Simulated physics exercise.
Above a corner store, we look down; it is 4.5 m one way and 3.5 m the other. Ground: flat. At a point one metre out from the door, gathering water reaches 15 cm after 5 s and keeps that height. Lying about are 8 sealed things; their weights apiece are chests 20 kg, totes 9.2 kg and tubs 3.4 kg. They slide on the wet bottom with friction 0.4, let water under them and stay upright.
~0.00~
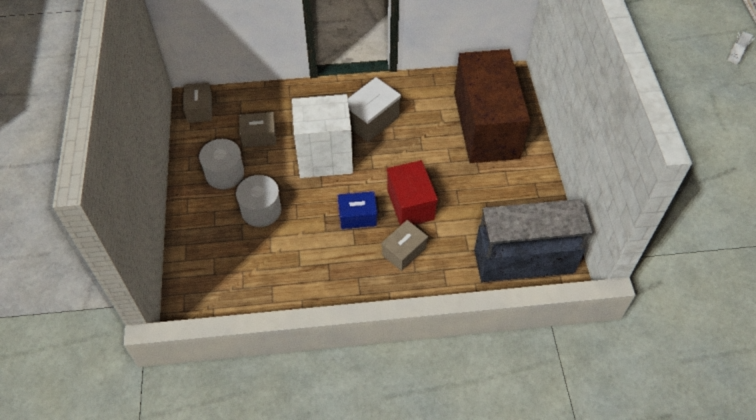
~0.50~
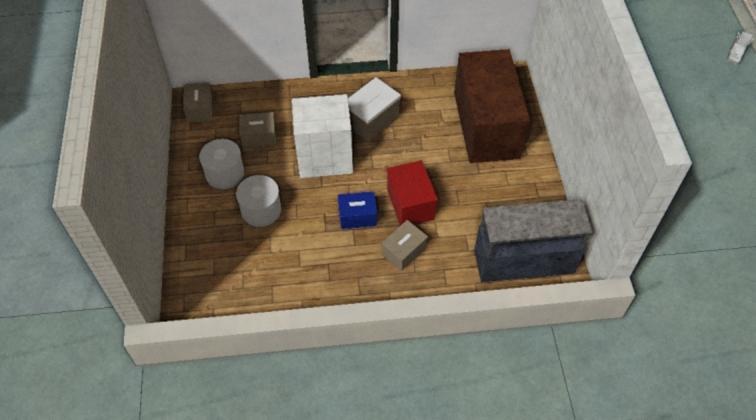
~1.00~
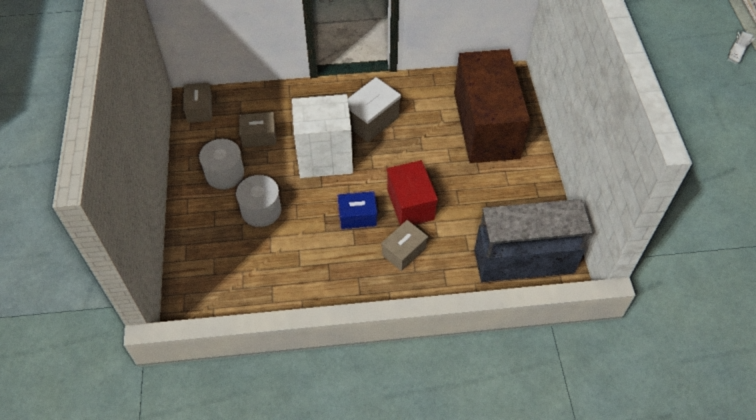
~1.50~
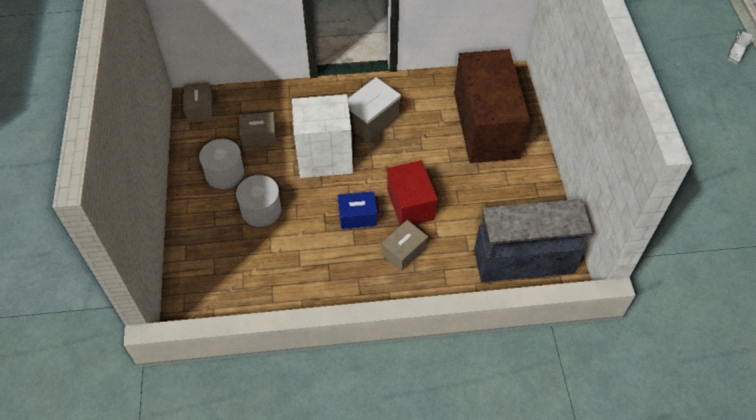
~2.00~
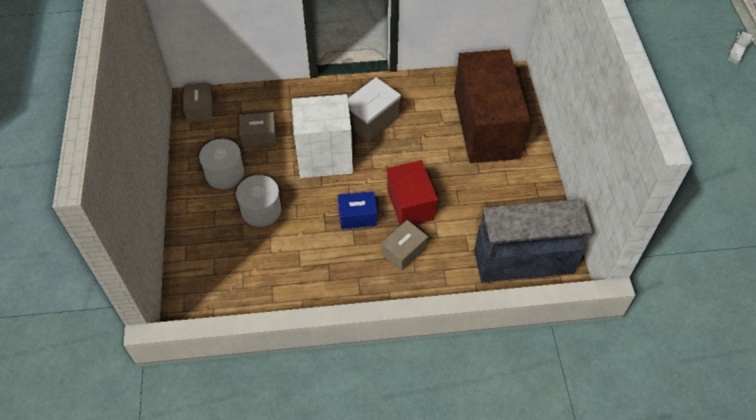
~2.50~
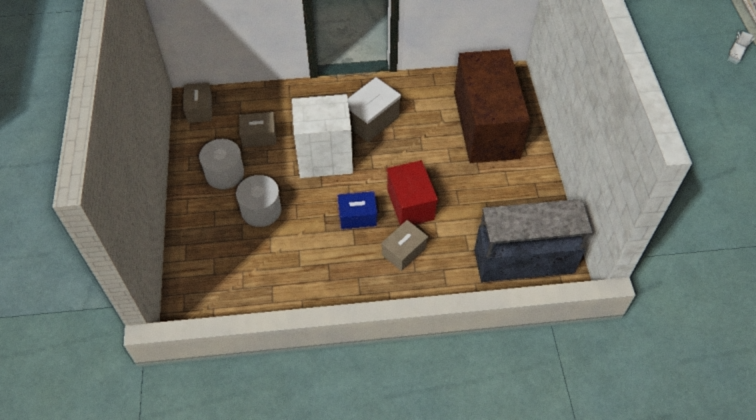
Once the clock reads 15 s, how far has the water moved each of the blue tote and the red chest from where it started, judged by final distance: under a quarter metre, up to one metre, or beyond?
Blue tote: Up to one metre; red chest: Under a quarter metre.
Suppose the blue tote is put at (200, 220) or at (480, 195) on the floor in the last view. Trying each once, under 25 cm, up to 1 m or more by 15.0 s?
From the first spot it would stay roughly in place, and from the second it would stay roughly in place.
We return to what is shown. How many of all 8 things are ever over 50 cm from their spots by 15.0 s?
By my count, 4.
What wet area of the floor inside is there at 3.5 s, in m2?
About 0.5 m2.
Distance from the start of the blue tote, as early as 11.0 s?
Around 0 cm from the start by that time.
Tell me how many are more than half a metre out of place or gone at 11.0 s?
I make it 3 by then.
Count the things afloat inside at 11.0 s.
2 at that moment.
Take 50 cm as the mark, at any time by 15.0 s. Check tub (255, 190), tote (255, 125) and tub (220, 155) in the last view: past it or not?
Note - in order: Farther; smaller; farther.
After 3.5 s the blue tote is near (357, 204), 0.0 m from its start, aground; the red chest is near (412, 184), 0.0 m from its start, aground; 0 afloat.
After 6.8 s the blue tote is near (357, 204), 0.0 m from its start, aground; the red chest is near (412, 184), 0.0 m from its start, aground; 0 afloat.
After 11.0 s the blue tote is near (357, 204), 0.0 m from its start, aground; the red chest is near (412, 184), 0.0 m from its start, aground; 2 afloat.
After 15.0 s the blue tote is near (304, 243), 0.7 m from its start, aground; the red chest is near (412, 184), 0.0 m from its start, aground; 2 afloat.
